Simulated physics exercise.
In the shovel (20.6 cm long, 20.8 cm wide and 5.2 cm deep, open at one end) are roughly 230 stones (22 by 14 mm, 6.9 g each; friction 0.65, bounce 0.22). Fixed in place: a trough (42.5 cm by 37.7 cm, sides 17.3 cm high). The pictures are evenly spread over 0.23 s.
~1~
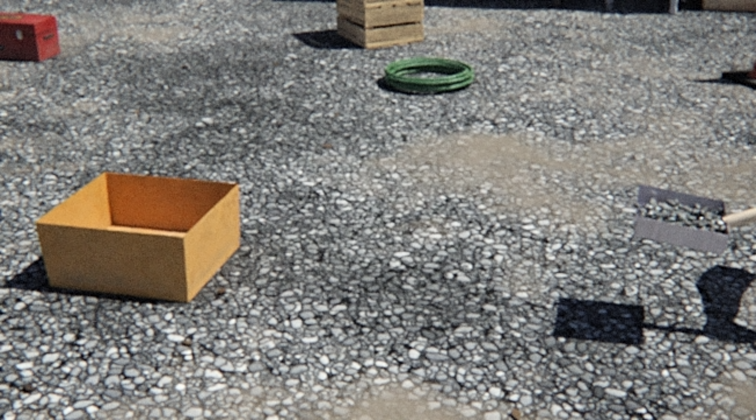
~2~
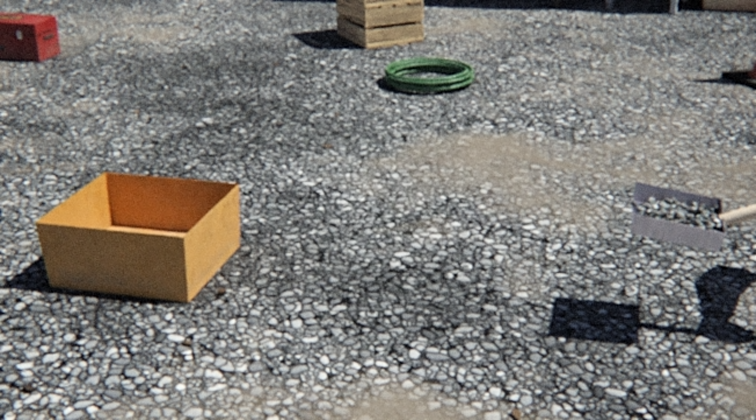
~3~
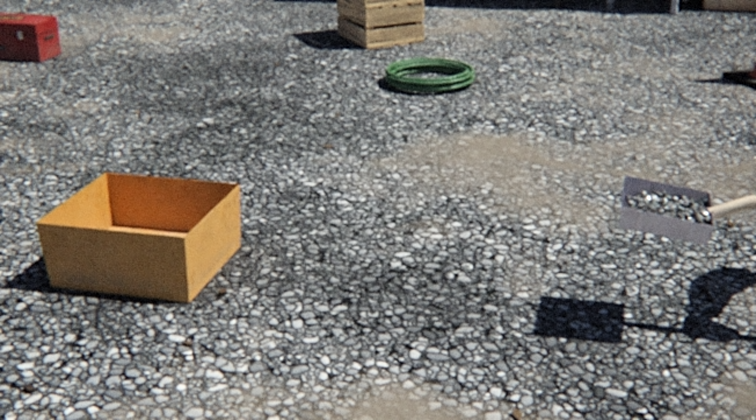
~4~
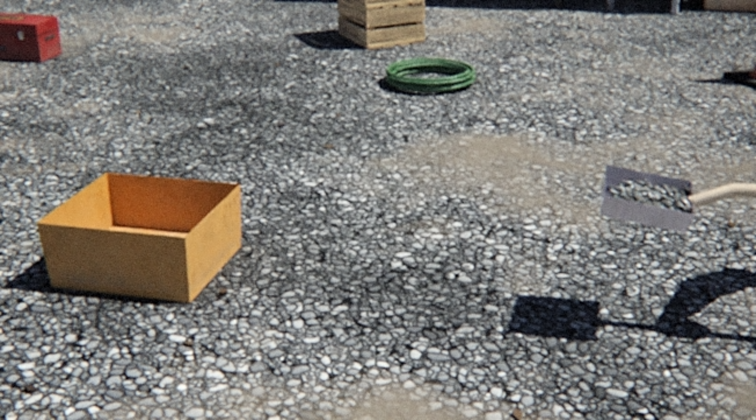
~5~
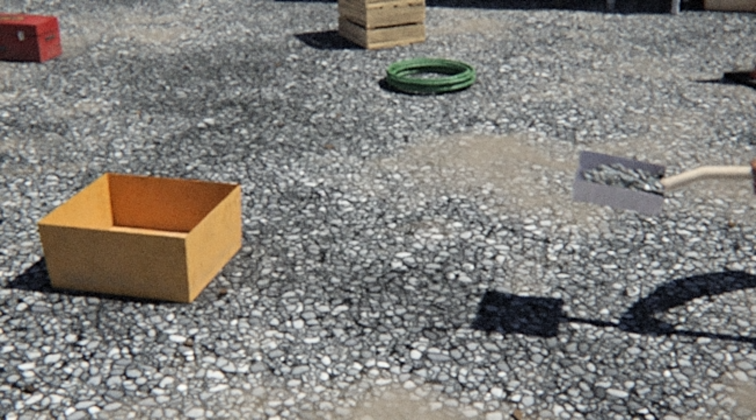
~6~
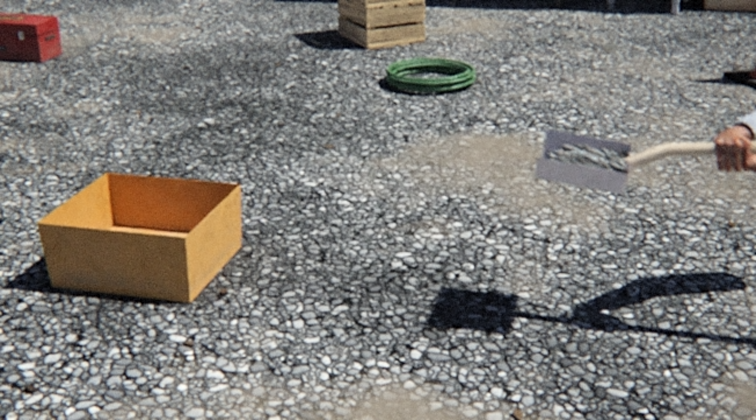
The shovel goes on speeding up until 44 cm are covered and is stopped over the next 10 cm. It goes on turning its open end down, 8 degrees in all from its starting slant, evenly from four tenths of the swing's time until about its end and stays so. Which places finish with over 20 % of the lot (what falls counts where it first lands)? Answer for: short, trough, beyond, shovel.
On the ground short of the target's middle: Below; in the trough: Above; on the ground beyond it: Below; in the shovel: Below.
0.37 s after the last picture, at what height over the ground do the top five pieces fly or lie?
Some 55 cm.
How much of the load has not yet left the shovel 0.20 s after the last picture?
About 0 per cent.
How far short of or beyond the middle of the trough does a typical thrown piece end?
About 15 cm beyond it.
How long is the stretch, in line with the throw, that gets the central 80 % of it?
About 10 cm.
Then, 0.11 s after the last picture, tilt 2 degrees; shovel 95 %, in the air 5 %; middle of all pieces near (488, 106).
Then, 0.20 s after the last picture, tilt 0 degrees; in the air 100 %; middle of all pieces near (395, 80).
Then, 0.28 s after the last picture, tilt 0 degrees; in the air 100 %; middle of all pieces near (307, 85).
Then, 0.37 s after the last picture, tilt 0 degrees; in the air 100 %; middle of all pieces near (233, 113).
In the end, short 0 %, trough 100 %, beyond 0 %, shovel 0 %.
